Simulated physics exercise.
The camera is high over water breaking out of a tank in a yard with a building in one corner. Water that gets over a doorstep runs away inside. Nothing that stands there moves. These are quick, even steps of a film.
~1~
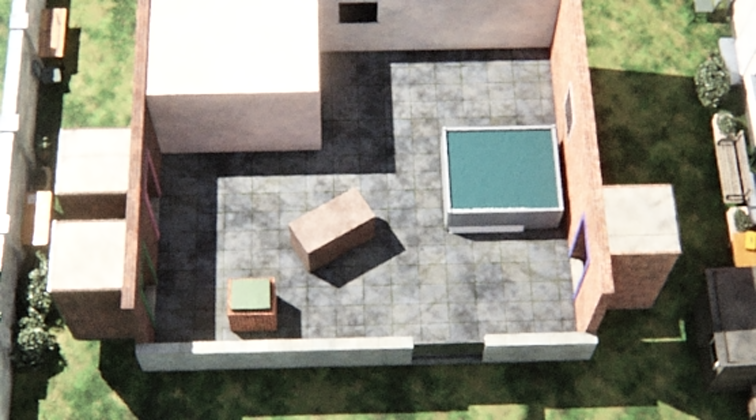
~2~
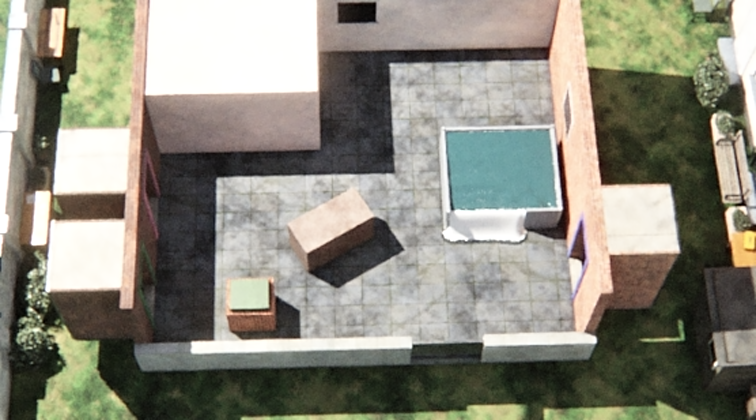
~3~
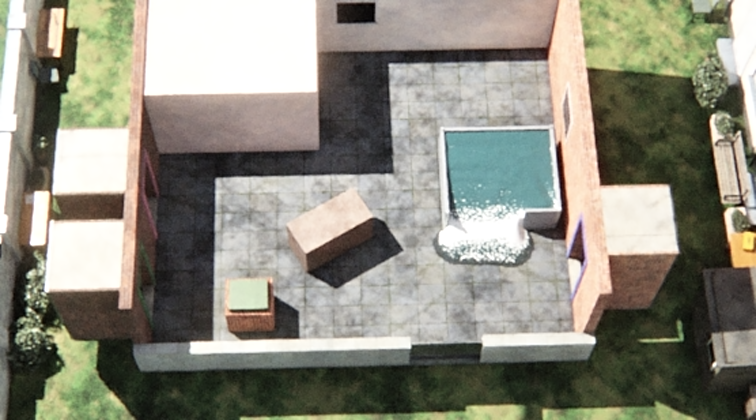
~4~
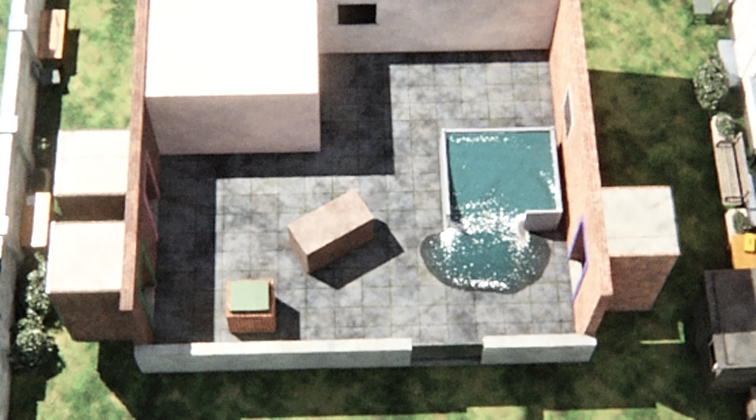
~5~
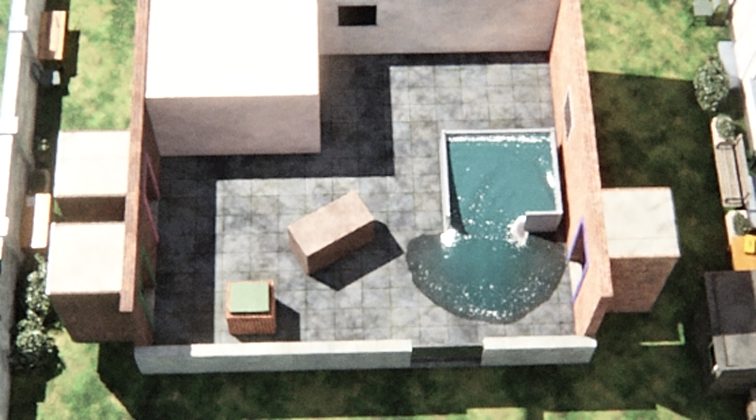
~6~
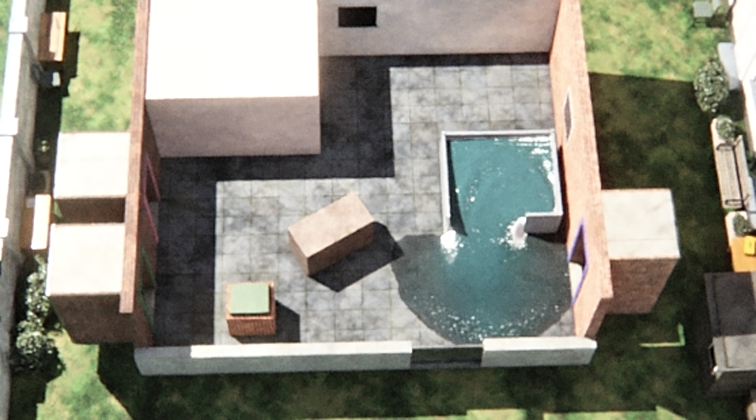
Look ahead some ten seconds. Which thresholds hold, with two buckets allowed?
In the end: The pink door takes more than that; the blue door takes more than that; the green door takes more than that.
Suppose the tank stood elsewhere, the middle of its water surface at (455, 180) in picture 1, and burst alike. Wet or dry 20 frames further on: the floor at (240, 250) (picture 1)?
Verdict: Flooded.
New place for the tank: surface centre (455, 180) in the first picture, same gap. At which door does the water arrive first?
It is the one in blue.
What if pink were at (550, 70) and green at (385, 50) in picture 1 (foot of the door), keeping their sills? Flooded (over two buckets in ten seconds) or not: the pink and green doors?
One by one: Pink lets less in; green keeps below it.
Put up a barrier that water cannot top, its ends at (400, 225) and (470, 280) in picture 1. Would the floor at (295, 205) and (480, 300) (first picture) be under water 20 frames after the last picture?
As listed: No water, wet.
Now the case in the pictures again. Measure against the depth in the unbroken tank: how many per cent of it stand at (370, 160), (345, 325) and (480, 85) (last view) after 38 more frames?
About 0, 12 and 0 per cent.
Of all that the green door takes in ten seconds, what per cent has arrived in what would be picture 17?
I make it 0 per cent.
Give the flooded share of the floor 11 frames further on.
Some 25 per cent.
A moment on, water covers 20 % of the floor; the pink door not reached, the blue door under two buckets in, the green door not reached.
Next, water covers 25 % of the floor; the pink door not reached, the blue door under two buckets in, the green door not reached.
Then, water covers 40 % of the floor; the pink door not reached, the blue door over two buckets in, the green door under two buckets in.
Later, water covers 65 % of the floor; the pink door wet at the sill, nothing in, the blue door far over two buckets in, the green door over two buckets in.
In the end, water covers 85 % of the floor; the pink door over two buckets in, the blue door far over two buckets in, the green door far over two buckets in.
